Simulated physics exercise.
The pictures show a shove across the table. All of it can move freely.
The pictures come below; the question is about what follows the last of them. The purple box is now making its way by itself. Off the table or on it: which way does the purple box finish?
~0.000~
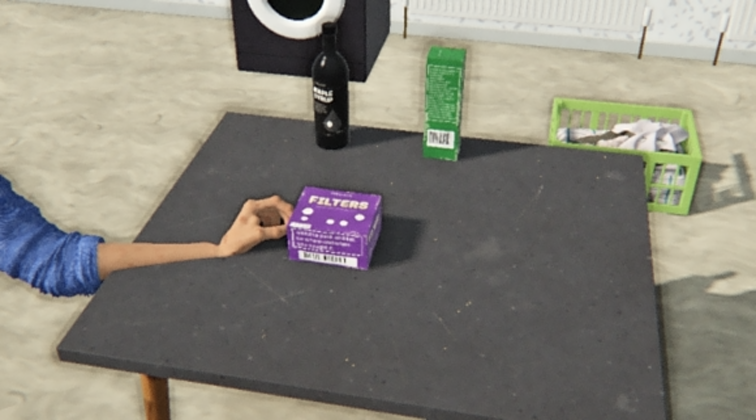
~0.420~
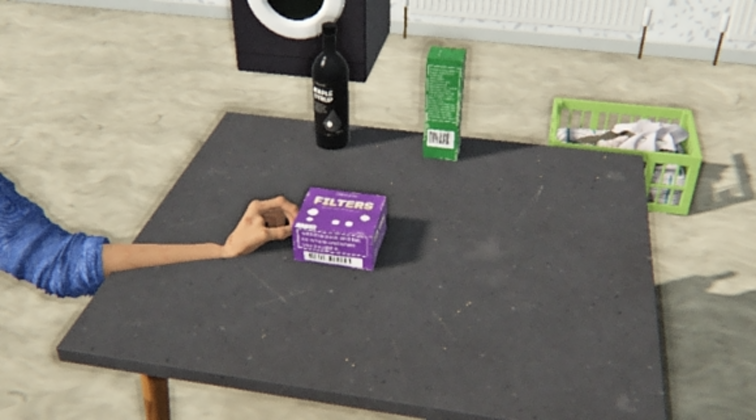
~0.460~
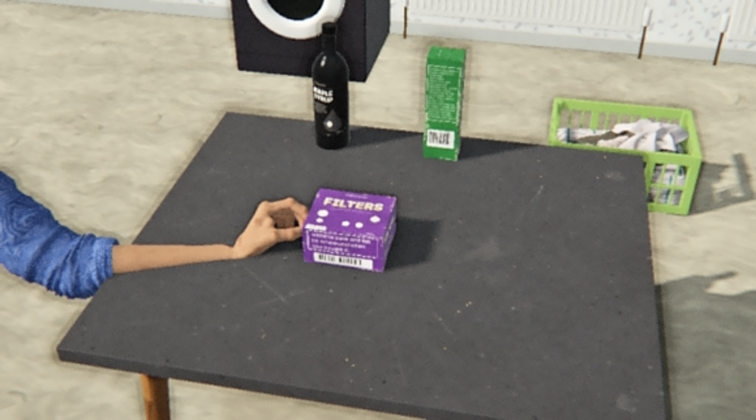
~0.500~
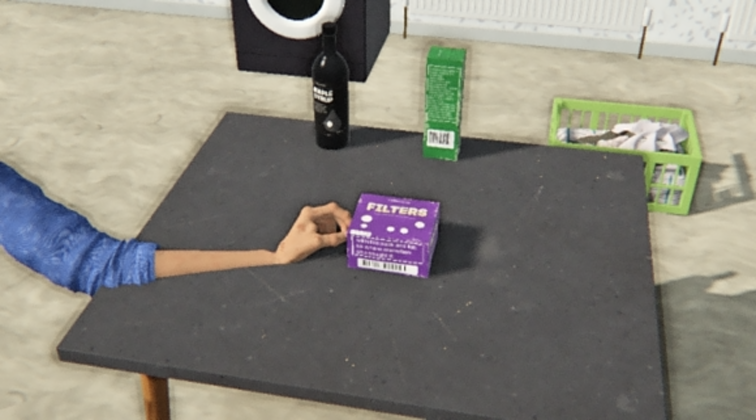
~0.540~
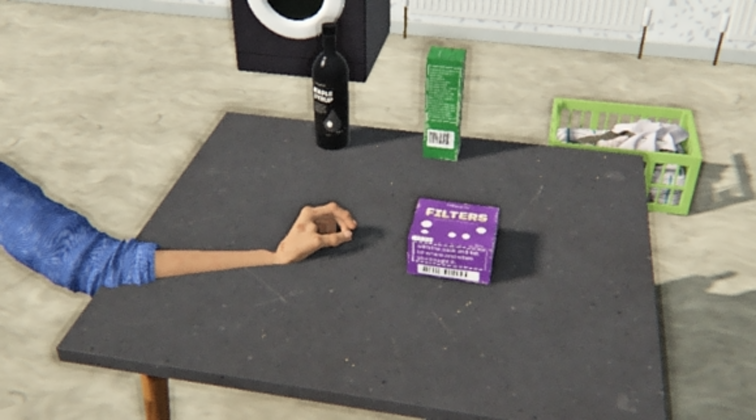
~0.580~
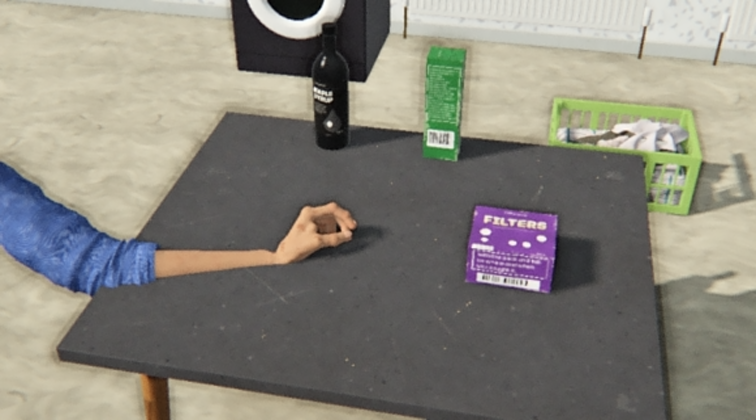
Off the table.
After 0.78 s, purple box now off the table.
After 1.08 s, things are still on the move.
In the end (1.3 s), off the table, purple box.
